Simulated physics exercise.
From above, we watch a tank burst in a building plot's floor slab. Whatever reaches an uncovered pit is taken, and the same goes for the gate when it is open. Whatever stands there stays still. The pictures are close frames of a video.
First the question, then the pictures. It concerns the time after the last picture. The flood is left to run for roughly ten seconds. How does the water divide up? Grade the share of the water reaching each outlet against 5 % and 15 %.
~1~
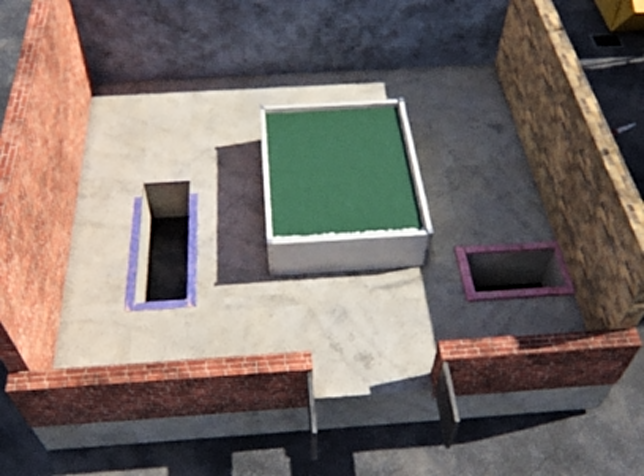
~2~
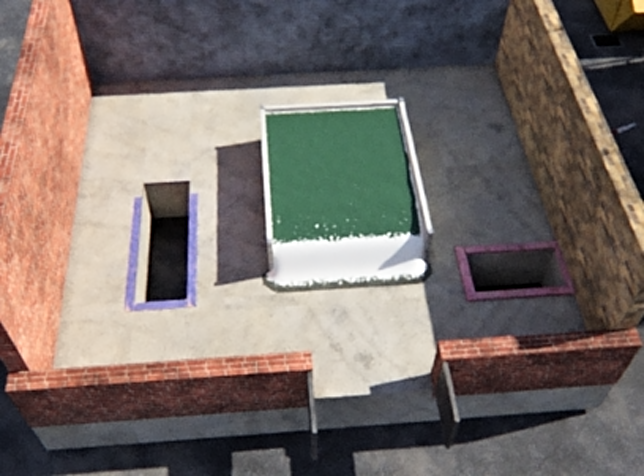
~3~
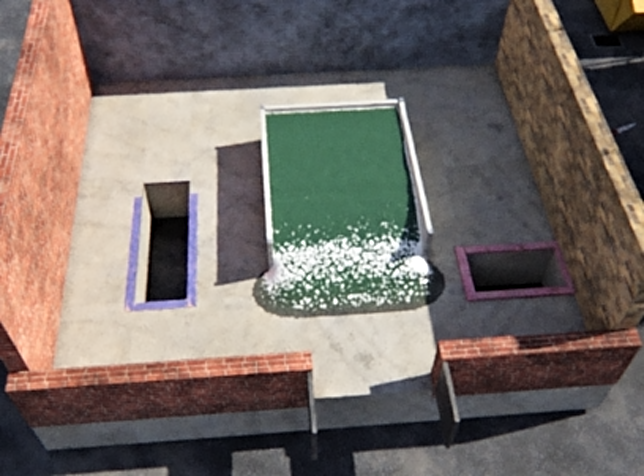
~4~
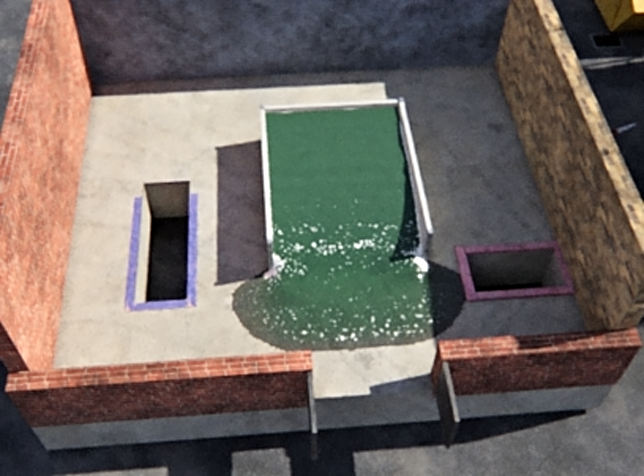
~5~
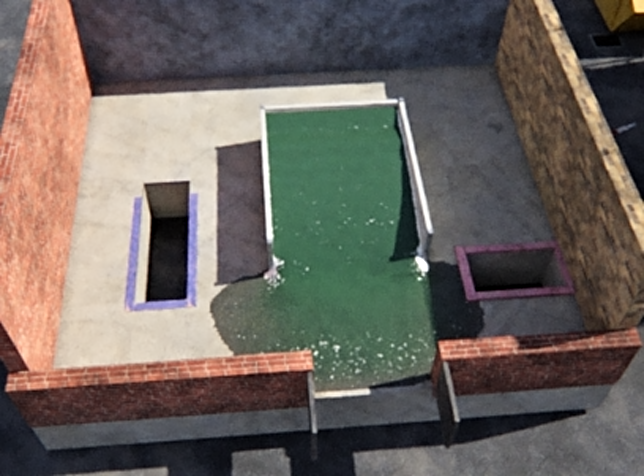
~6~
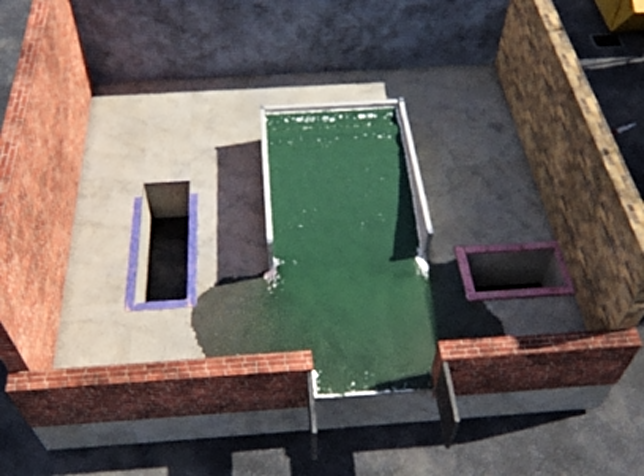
By my reckoning the gate goes over 15 %, the blue pit lands between 5 and 15 %, the pink pit lands between 5 and 15 %.
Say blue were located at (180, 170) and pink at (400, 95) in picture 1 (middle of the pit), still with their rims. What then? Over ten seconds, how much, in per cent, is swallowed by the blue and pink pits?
Parts in a hundred: Blue 6, pink 0.
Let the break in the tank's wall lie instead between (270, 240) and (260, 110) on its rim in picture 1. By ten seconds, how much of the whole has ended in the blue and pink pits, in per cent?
The blue pit takes 70 per cent and the pink pit 0 per cent.
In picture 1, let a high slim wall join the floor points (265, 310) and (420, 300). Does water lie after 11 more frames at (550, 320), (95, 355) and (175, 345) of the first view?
In order: Wet; wet; wet.
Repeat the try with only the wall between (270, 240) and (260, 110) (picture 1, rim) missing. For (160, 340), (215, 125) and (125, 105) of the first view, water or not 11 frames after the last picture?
Taking them in order, I'd say swamped, swamped and swamped.
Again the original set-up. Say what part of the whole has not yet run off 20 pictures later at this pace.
Result: Close to 60 %.
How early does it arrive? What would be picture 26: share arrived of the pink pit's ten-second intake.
40 %.
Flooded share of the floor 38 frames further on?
It comes to 50 per cent.
A moment on, water covers 20 % of the floor; the gate 9 %, the blue pit 0 %, the pink pit 0 %.
Next, water covers 30 % of the floor; the gate 21 %, the blue pit 0 %, the pink pit 0 %.
Then, water covers 35 % of the floor; the gate 36 %, the blue pit 1 %, the pink pit 3 %.
Later, water covers 50 % of the floor; the gate 47 %, the blue pit 5 %, the pink pit 8 %.
In the end, water covers 65 % of the floor; the gate 54 %, the blue pit 10 %, the pink pit 8 %.
